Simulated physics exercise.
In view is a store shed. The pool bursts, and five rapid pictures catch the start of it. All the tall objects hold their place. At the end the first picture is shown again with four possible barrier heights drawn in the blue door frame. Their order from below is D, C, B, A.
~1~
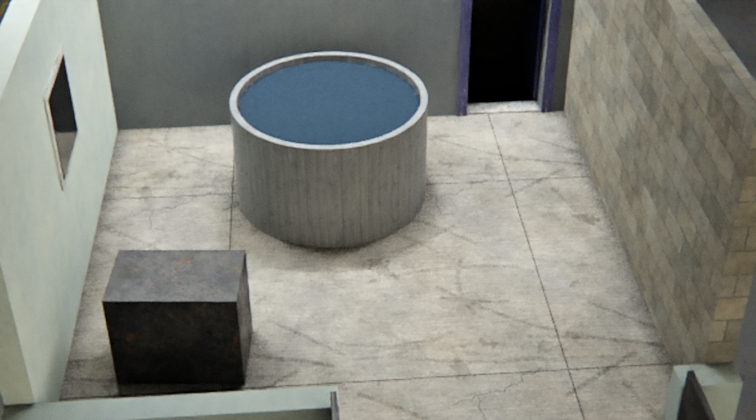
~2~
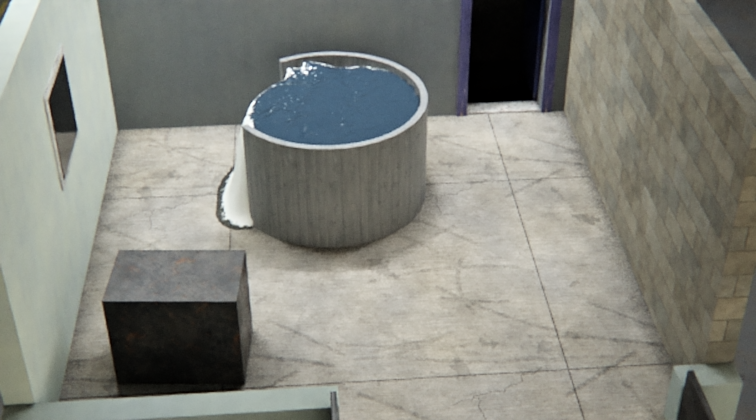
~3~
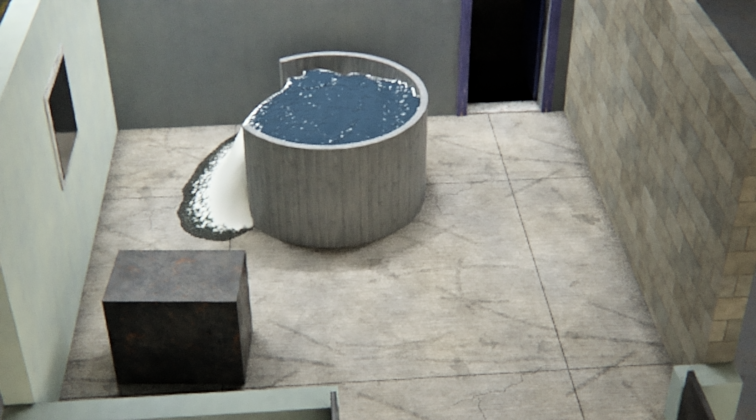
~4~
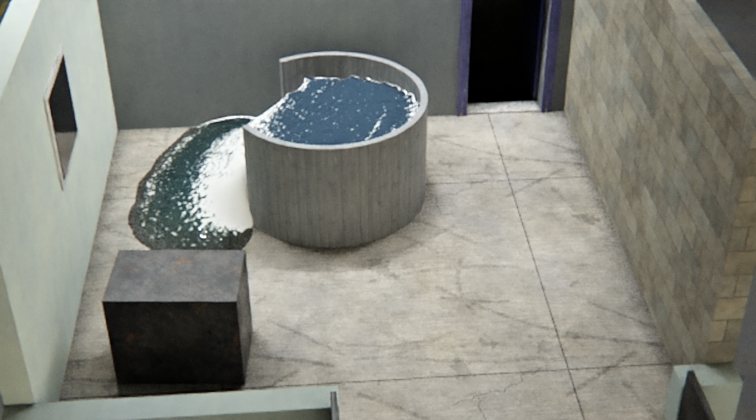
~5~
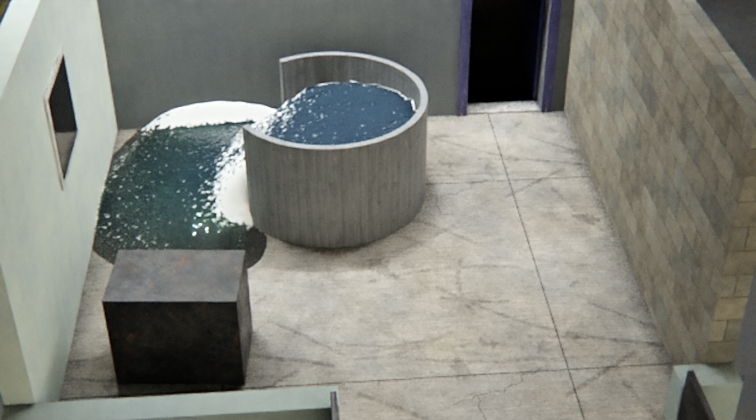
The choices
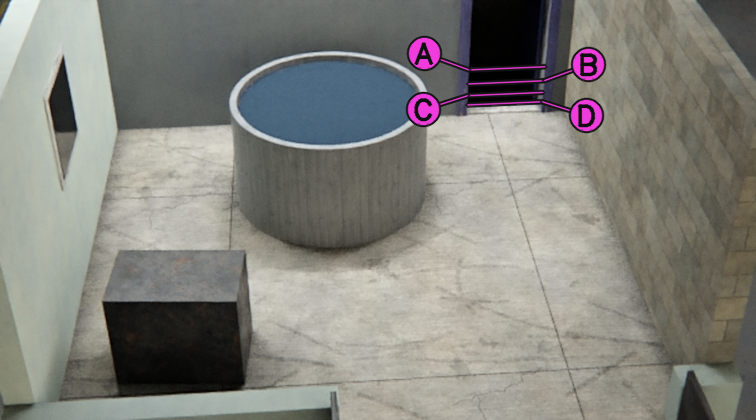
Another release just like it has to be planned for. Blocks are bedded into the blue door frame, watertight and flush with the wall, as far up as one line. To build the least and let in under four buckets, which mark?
The answer is mark D.
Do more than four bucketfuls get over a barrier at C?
No, not at all.
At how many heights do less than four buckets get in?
All of them.
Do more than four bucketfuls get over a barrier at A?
No.
In magenta, A at (507, 68); B at (506, 82); C at (505, 94); D at (504, 103); from the bottom up D, C, B, A.
With A, nothing gets over.
With B, nothing gets over.
With C, nothing gets over.
With D, a bucket or two gets in.
